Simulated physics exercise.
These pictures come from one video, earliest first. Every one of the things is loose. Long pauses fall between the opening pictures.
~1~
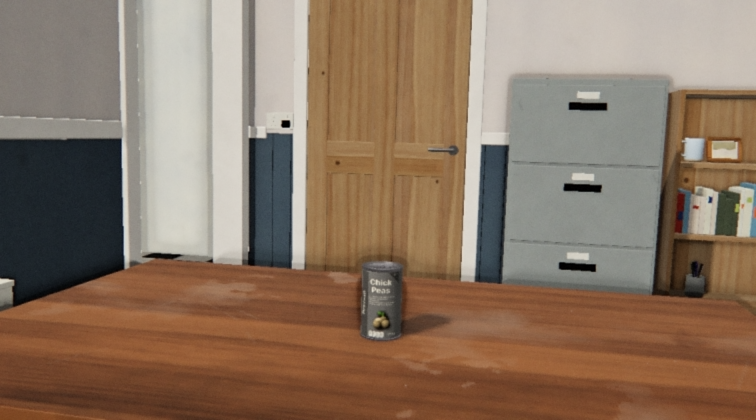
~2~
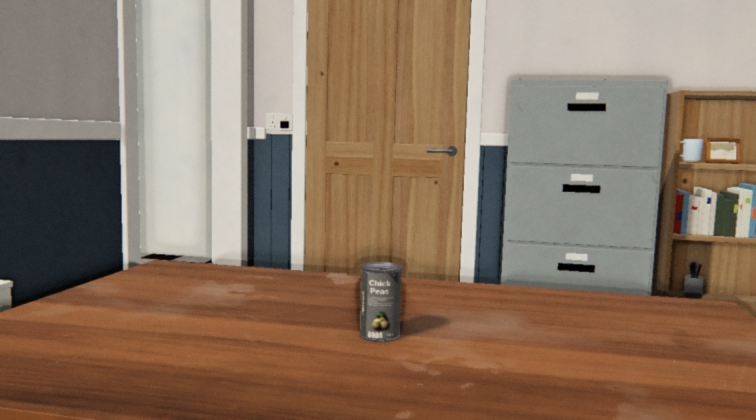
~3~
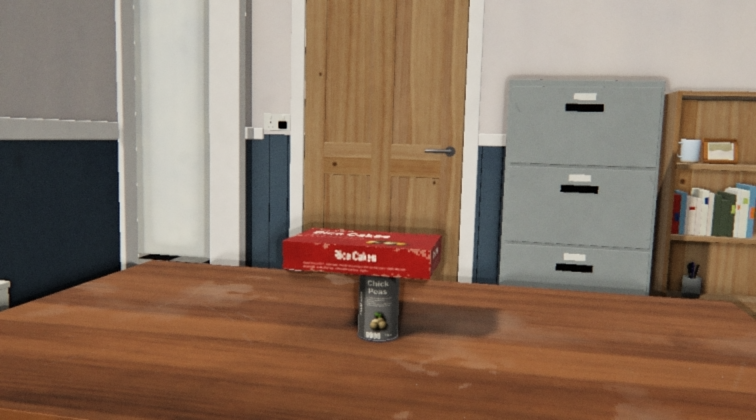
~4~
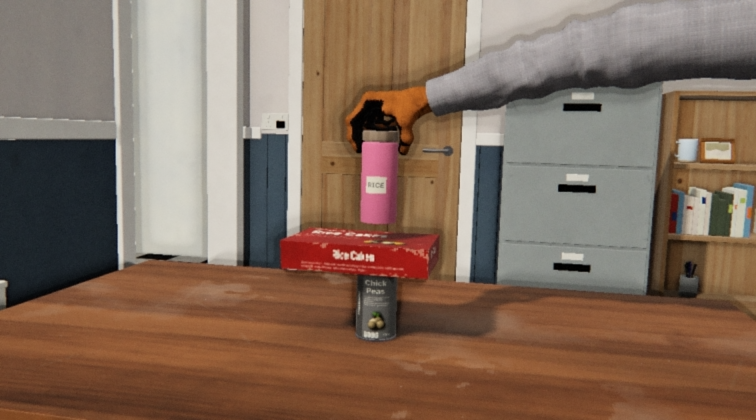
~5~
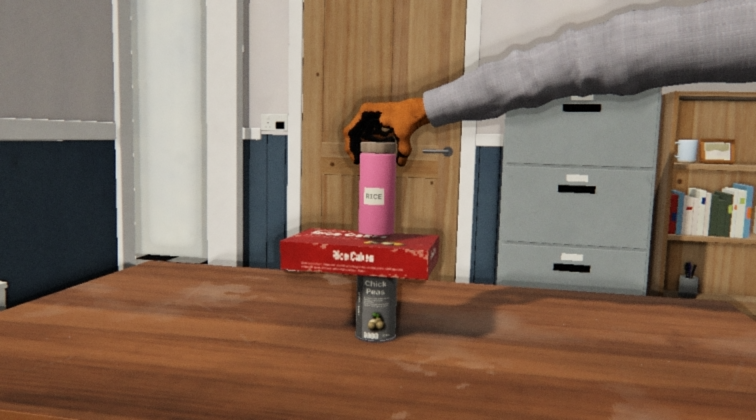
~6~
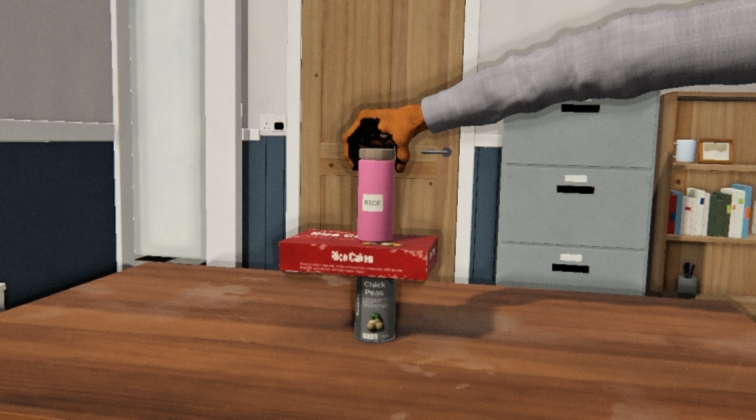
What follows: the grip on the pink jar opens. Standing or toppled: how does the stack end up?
The stack ends up standing.
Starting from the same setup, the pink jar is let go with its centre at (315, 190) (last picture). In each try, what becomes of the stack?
Then it comes apart.
Then, 0.50 s past the last view, nothing moves.
Then, 1.20 s past the last view, pink jar resting near (376, 194).
Finally, all 3 still in place. Final places as the last picture's camera would see them, pink jar near (376, 194). The stack keeps its balance.
